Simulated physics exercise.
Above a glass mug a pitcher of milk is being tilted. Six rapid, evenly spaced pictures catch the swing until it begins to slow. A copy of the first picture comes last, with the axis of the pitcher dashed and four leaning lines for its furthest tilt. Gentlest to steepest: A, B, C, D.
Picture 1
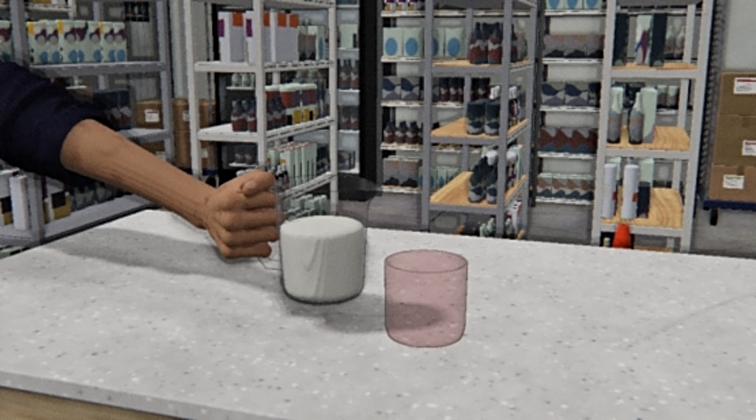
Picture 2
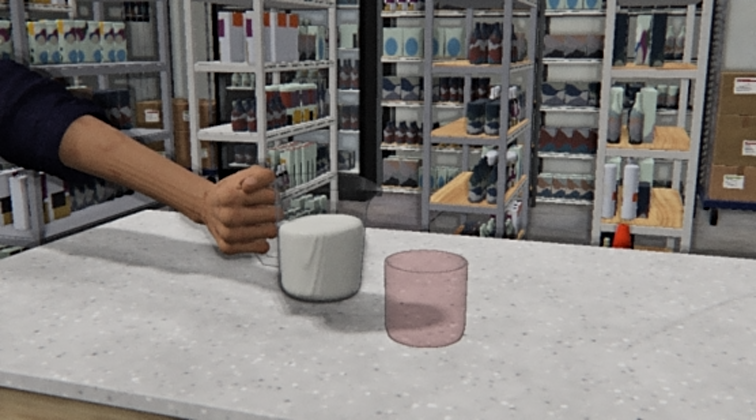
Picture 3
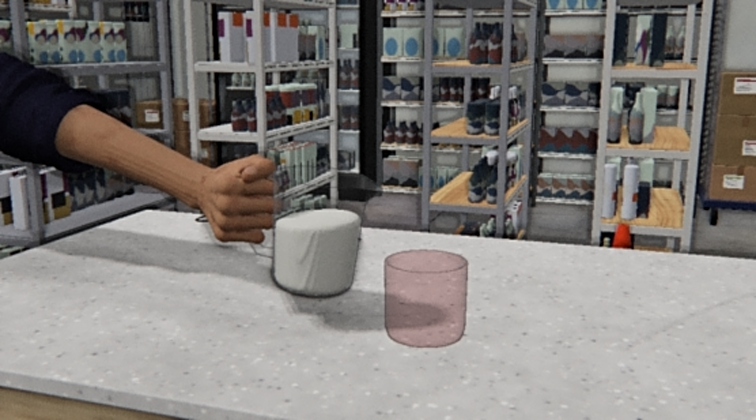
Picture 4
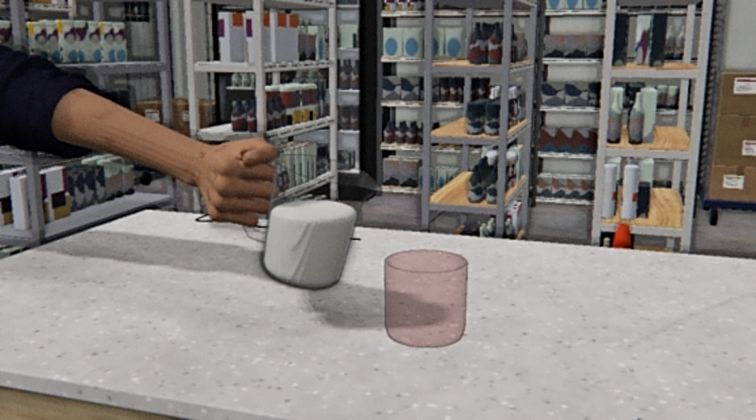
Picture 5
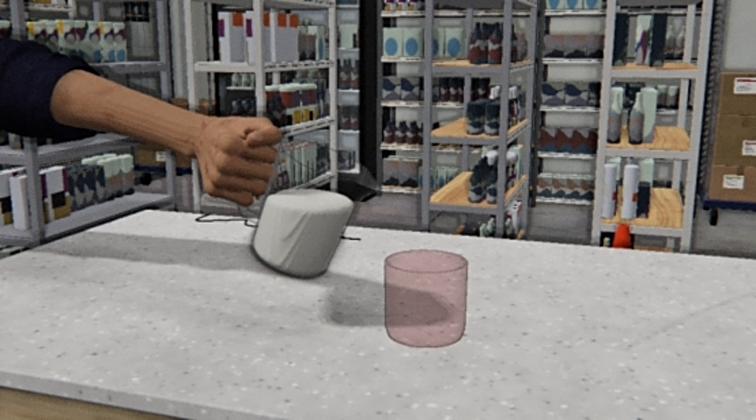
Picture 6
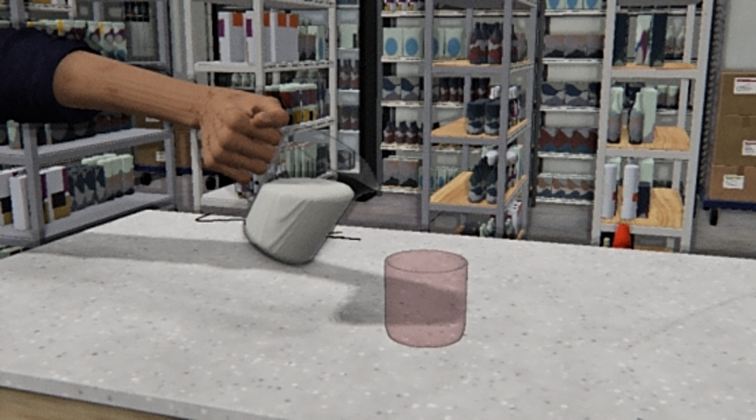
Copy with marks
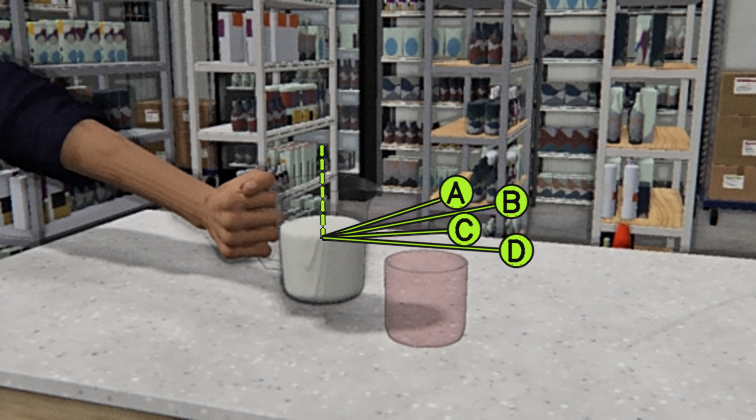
A hand in a dark sleeve reaches in from the left, beside a whitish, rounded pitcher-like vessel on a speckled pale counter, with a translucent pinkish glass mug to its right. Seen from slightly above and in front, shelves of shoes and boxes fill the store behind. The vessel starts upright, then rises slightly and gradually tilts rightward with the hand, while the mug and the view stay still.
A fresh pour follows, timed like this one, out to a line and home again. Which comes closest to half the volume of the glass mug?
Choose A.
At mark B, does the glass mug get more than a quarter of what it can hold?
Yes, it does.
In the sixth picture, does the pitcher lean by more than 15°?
Yes, it does.
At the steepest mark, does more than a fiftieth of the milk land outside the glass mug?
Yes, it does.
In lime, A at (440, 199); B at (495, 205); C at (447, 230); D at (499, 250).
For mark A, the glass mug ends with about 49 % of what it can hold.
For mark B, the glass mug ends with about 66 % of what it can hold; 4 % of the milk is spilt.
For mark C, the glass mug ends with about 68 % of what it can hold; 16 % of the milk is spilt.
For mark D, the glass mug ends with about 64 % of what it can hold; 30 % of the milk is spilt.
